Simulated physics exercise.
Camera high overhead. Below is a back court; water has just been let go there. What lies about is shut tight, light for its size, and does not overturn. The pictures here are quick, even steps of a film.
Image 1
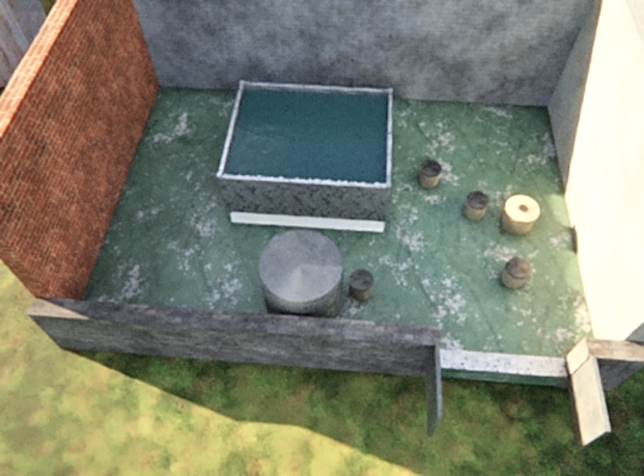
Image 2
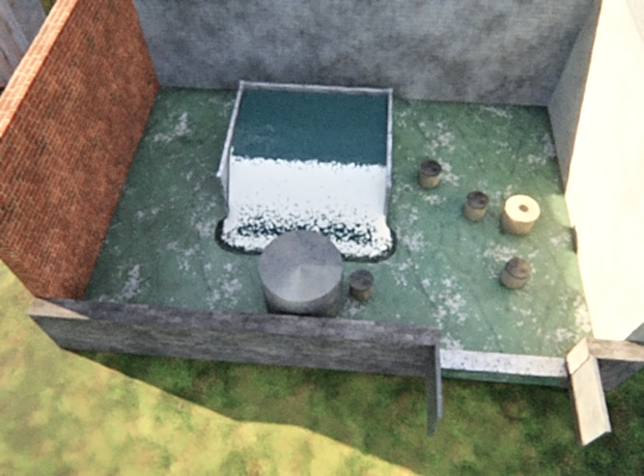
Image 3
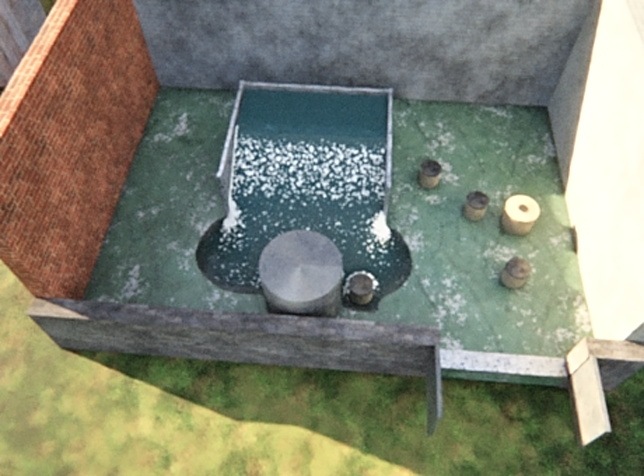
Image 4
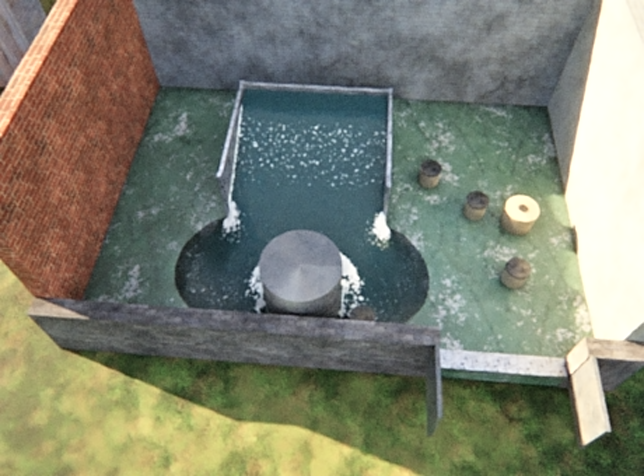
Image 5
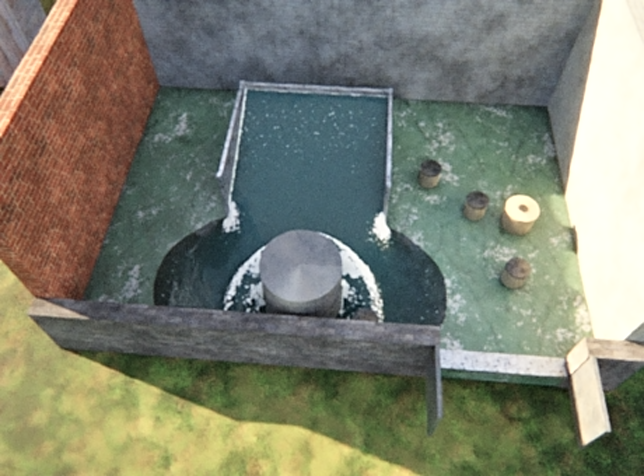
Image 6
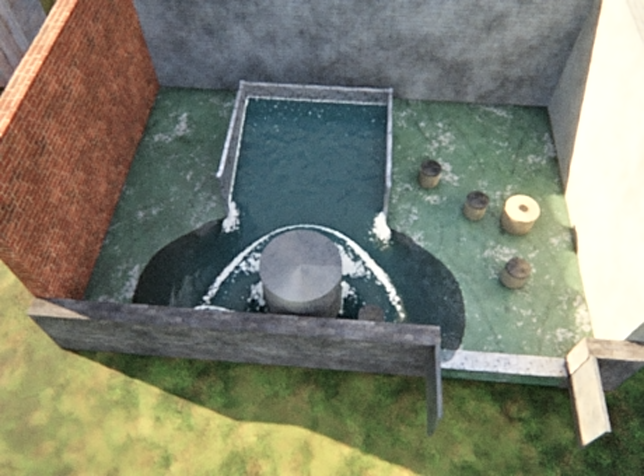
At the start, a raised tank of dark water stands in a walled court beside a grey drum and several small pots. Its front opens and white, foaming water pours down, spreads around the drum and reaches the nearest pot, then fans wider while the right-hand pots stay put.
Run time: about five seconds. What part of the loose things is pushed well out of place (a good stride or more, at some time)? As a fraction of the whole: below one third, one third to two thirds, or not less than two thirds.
The fraction is not less than two thirds.
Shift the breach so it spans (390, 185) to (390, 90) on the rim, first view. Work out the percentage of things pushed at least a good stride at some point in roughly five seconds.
Around 100 per cent.
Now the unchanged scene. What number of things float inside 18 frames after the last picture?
Count: 0.
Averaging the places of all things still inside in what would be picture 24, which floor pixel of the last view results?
That works out to about (482, 197) on the floor.
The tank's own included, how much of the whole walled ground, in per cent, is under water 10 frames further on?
I'd say around 60 in a hundred.
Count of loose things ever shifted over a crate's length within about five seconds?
Count: 4.
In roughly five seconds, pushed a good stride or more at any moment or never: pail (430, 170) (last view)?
Note - displacement: Not the full distance.
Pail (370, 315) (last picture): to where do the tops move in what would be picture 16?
Position: About (523, 354).
A moment on, 1 of 5 are well off their spots; 1 afloat.
Next, 1 of 5 are well off their spots; 1 afloat.
Later, 2 of 5 are well off their spots; 0 afloat.
In the end, 4 of 5 are well off their spots, and 4 have been at some point; 1 afloat.
